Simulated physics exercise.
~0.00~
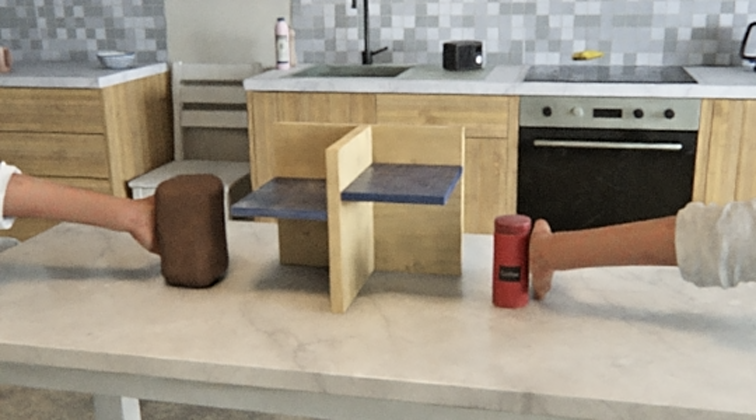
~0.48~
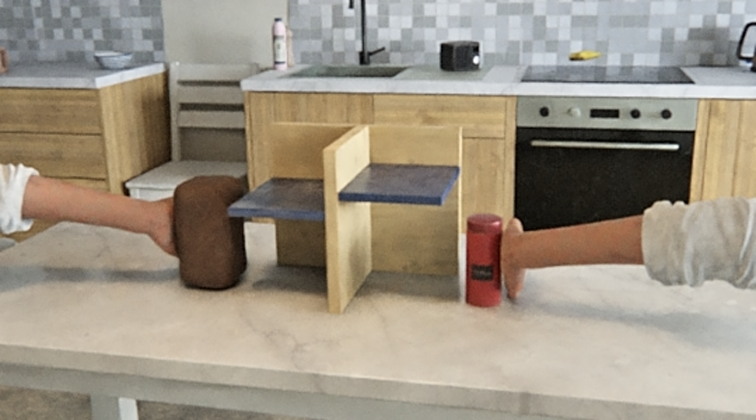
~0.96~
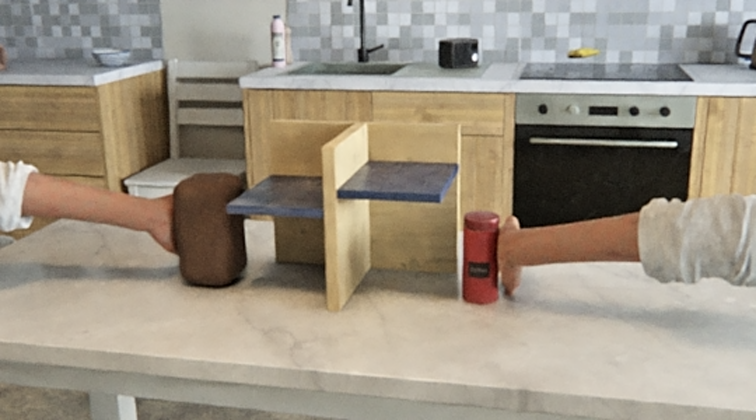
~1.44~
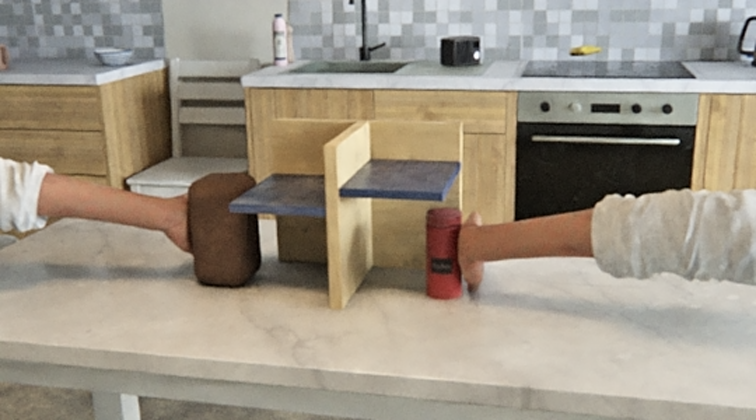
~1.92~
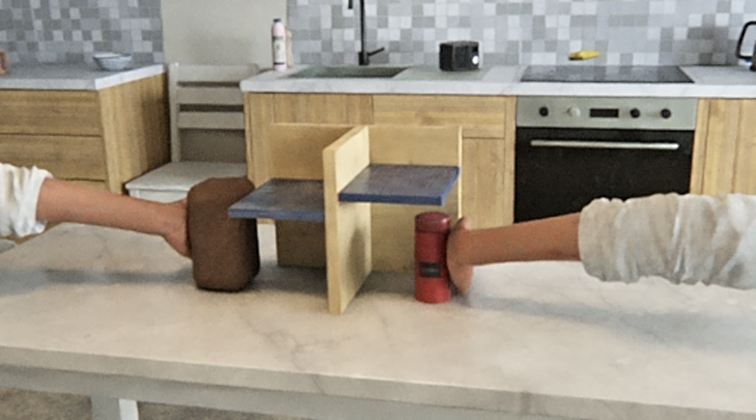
A red jar and a brown loaf are pushed by hands from opposite sides across a pale table toward a wooden rack with two blue shelves, the jar moving left until it is beneath the right shelf while the loaf moves right and stops at the left shelf's edge.
